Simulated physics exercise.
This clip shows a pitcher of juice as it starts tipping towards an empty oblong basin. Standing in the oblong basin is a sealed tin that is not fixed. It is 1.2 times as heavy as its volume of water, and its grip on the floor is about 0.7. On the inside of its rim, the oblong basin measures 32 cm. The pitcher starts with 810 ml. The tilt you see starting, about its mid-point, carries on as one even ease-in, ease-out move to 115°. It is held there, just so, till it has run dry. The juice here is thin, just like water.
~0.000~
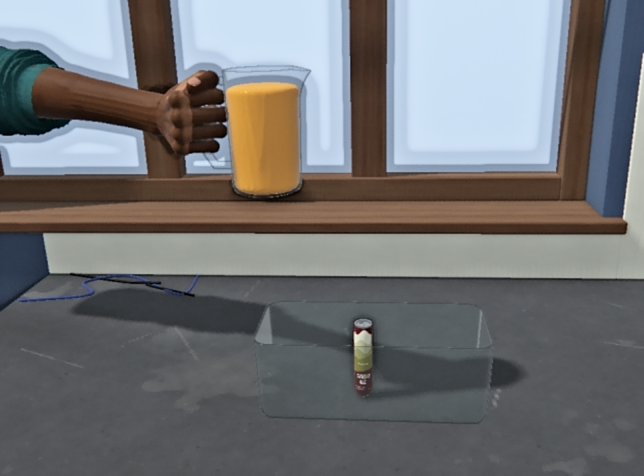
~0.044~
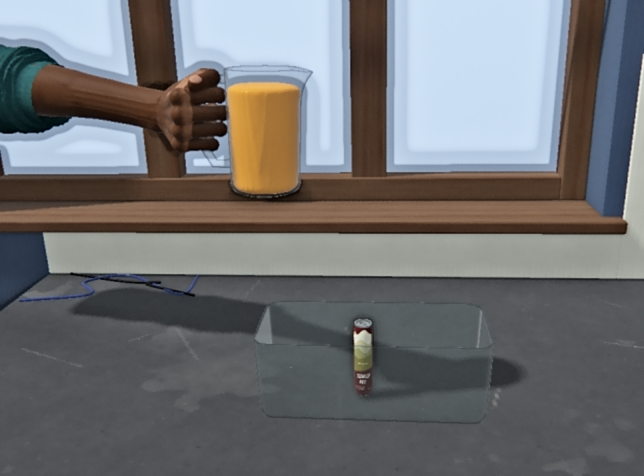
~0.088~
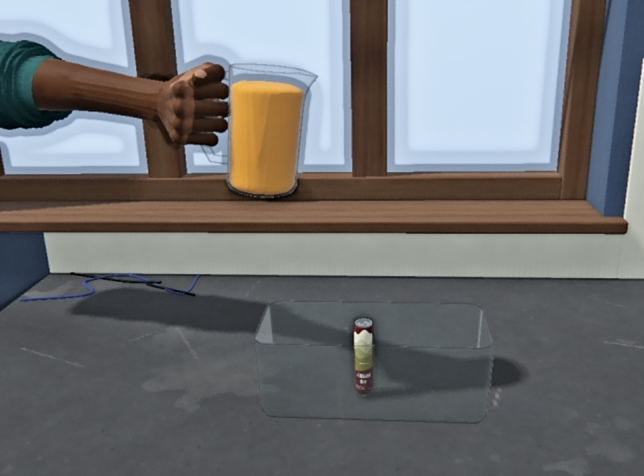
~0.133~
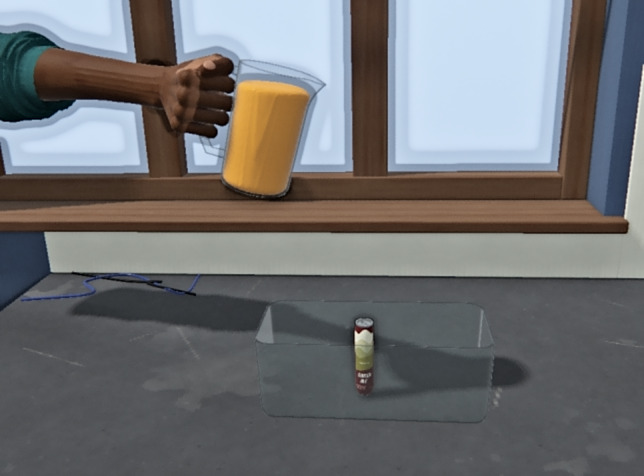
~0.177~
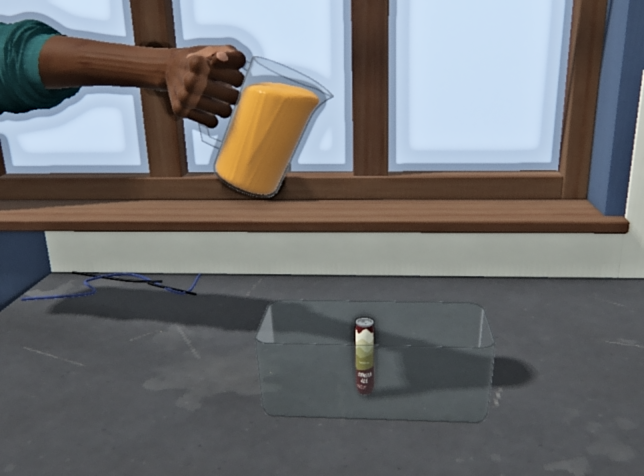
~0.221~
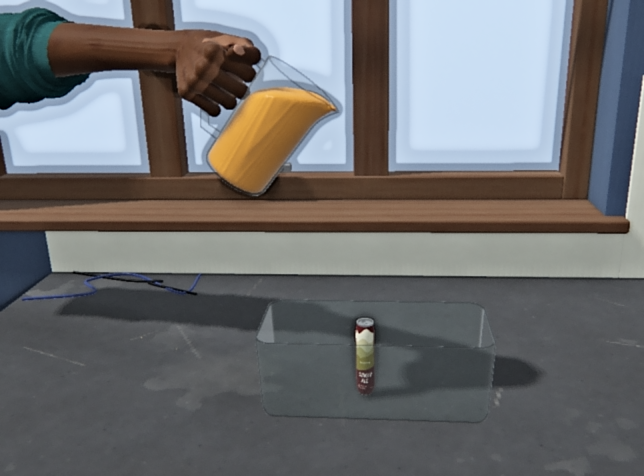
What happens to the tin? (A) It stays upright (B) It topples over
(A) It stays upright.
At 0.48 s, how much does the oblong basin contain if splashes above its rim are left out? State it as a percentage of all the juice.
Some 2 per cent.
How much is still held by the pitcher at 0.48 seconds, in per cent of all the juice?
Fraction remaining: Approx. 60 per cent.
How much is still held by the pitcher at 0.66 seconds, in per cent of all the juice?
About 16 percent.
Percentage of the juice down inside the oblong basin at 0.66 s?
Near 46 in a hundred.
Then, 0.48 s in, the tilt is 107° and 61 per cent is still to pour; the tin stands where it began.
Then, 0.66 s in, the tilt is 115° and 16 per cent is still to pour; the tin stands where it began.
Then, 0.86 s in, the tilt is 115° and 1 per cent is still to pour; the tin stands where it began.
Then, 1.07 s in, the tilt is 115° and 0 per cent is still to pour; the tin stands where it began.
Finally, the tin stands where it began.
